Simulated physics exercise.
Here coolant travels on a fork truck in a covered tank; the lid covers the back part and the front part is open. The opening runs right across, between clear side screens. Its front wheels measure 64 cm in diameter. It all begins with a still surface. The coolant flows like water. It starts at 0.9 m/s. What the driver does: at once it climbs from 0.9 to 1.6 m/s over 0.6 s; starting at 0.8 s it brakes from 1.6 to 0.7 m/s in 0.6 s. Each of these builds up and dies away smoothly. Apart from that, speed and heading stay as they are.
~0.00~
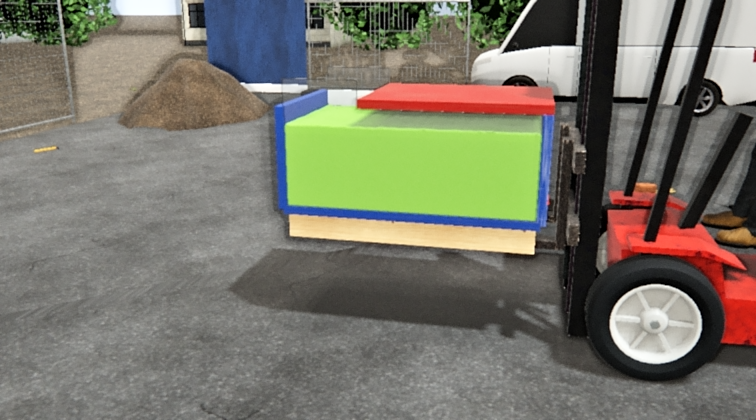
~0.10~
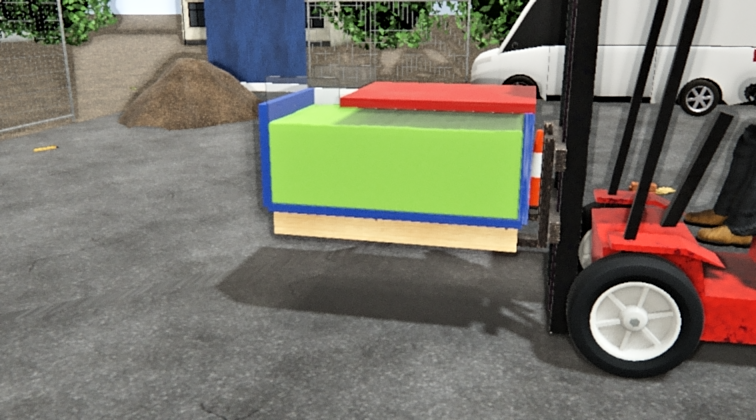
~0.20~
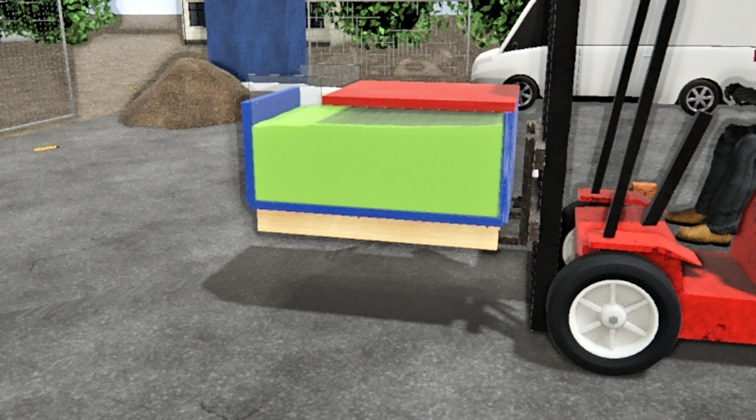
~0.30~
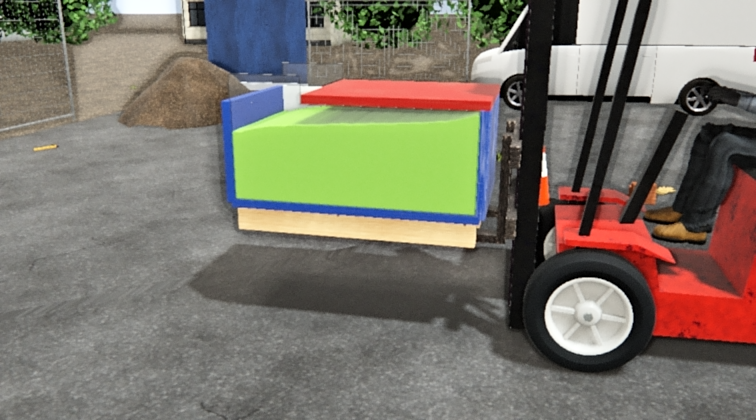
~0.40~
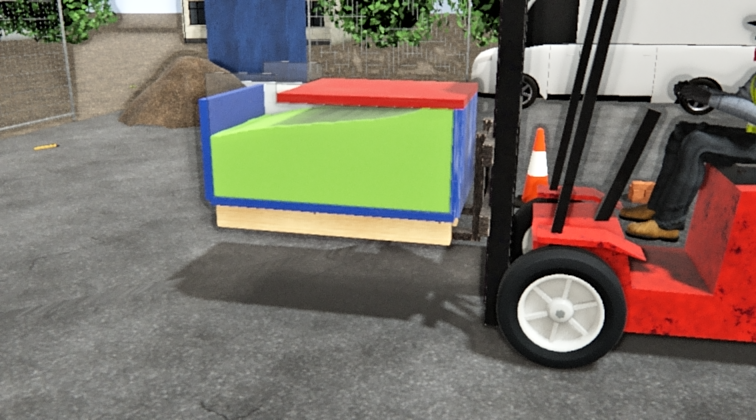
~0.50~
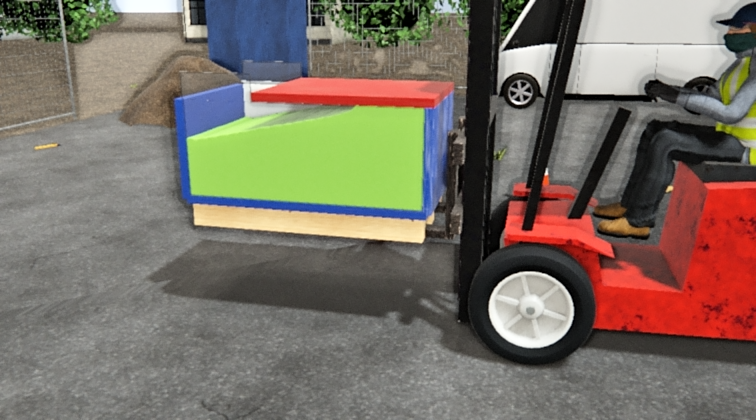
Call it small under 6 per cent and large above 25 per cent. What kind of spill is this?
A middling spill.
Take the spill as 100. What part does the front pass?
About 100 per cent.
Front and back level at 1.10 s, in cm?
Front 56 cm, back 38 cm.
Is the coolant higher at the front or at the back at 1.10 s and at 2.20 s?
At the front, then the back.
Then, 1.10 s in, the surface stands 39 cm at the back and 57 cm at the front; nothing has left.
Then, 1.65 s in, the surface stands 23 cm at the back and 54 cm at the front; 8 per cent is out, over the front.
Then, 2.20 s in, the surface stands 53 cm at the back and 30 cm at the front; 9 per cent is out, over the front.
Then, 4.28 s in, 10 per cent is out, over the front, 49 of 486 litres.
